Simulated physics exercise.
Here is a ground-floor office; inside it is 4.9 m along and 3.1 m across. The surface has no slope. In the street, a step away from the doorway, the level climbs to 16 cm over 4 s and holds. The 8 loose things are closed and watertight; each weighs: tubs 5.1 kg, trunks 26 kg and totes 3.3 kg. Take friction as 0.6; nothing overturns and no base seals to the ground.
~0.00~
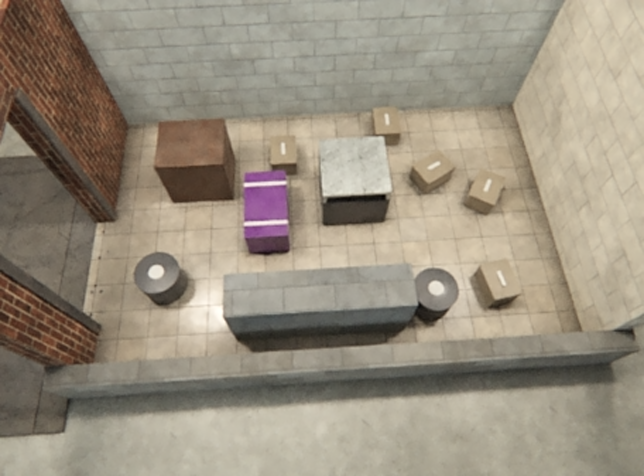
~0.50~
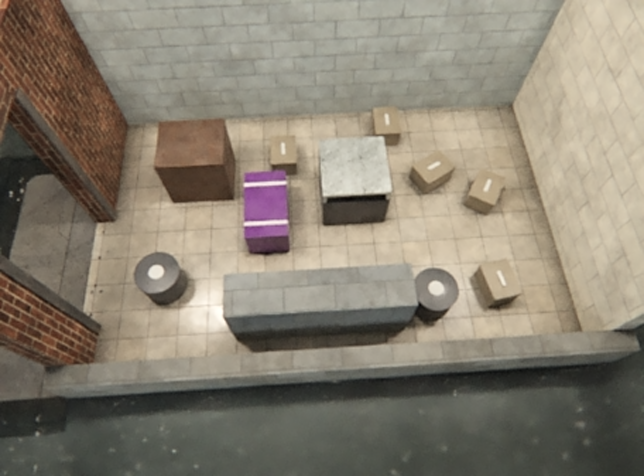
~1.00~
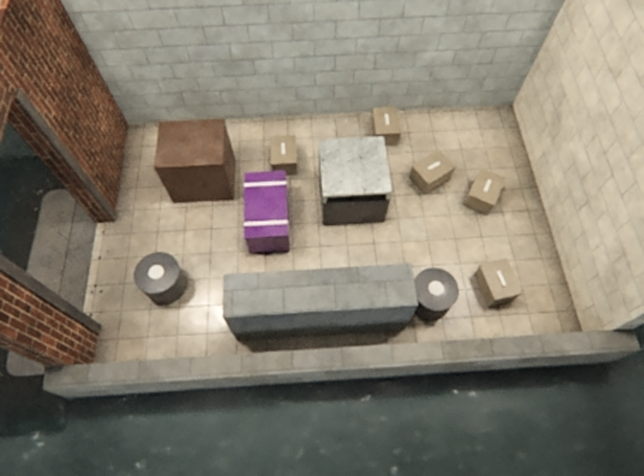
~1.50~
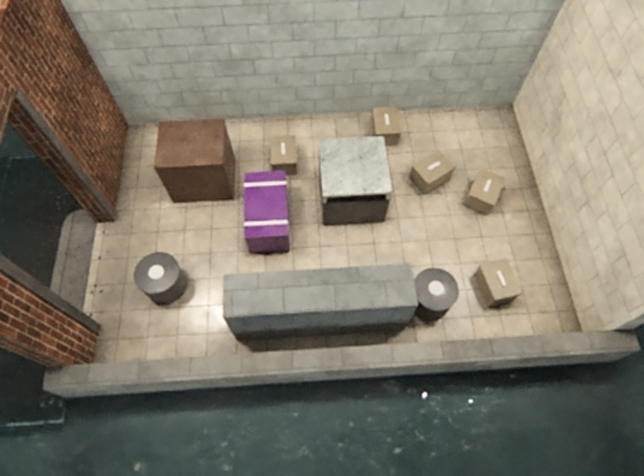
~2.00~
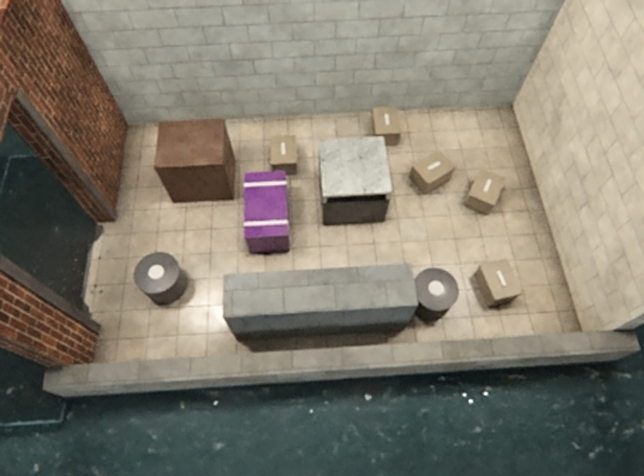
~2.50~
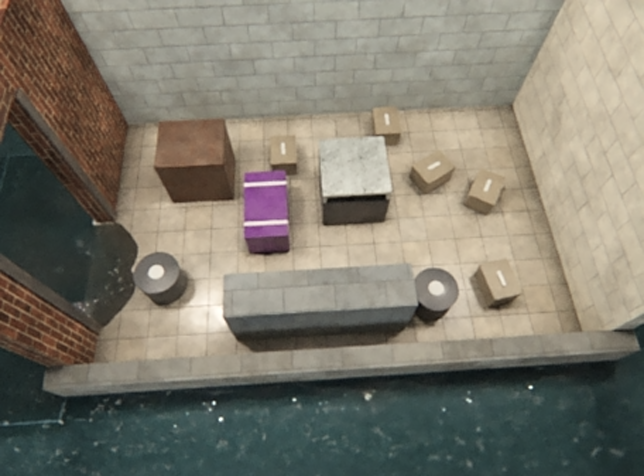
Dark water spread across the street outside a brick-and-block room, then crept in a little through the left doorway, while the purple trunk, brown box and small cartons inside stayed still.
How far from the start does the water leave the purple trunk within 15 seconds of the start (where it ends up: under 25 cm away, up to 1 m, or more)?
Purple trunk moves a short way.
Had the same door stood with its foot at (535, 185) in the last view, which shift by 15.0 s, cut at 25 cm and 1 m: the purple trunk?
In that case the purple trunk moves a short way.
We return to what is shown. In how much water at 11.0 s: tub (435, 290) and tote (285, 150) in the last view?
About 6 and 3 cm.
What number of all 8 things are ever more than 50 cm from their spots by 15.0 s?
That makes 7.
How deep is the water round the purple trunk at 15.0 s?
Roughly 9 cm.
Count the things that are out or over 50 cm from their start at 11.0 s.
By then 3.
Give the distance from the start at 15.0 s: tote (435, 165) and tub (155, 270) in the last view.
In turn: 80 cm, 350 cm.
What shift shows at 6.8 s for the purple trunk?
About 20 cm.
After 3.5 s the purple trunk is near (266, 203), 0.0 m from its start, aground; 0 afloat.
After 6.8 s the purple trunk is near (287, 201), 0.2 m from its start, aground; 1 afloat.
After 11.0 s the purple trunk is near (299, 196), 0.4 m from its start, aground; 7 afloat.
After 15.0 s the purple trunk is near (301, 193), 0.4 m from its start, afloat; 8 afloat.
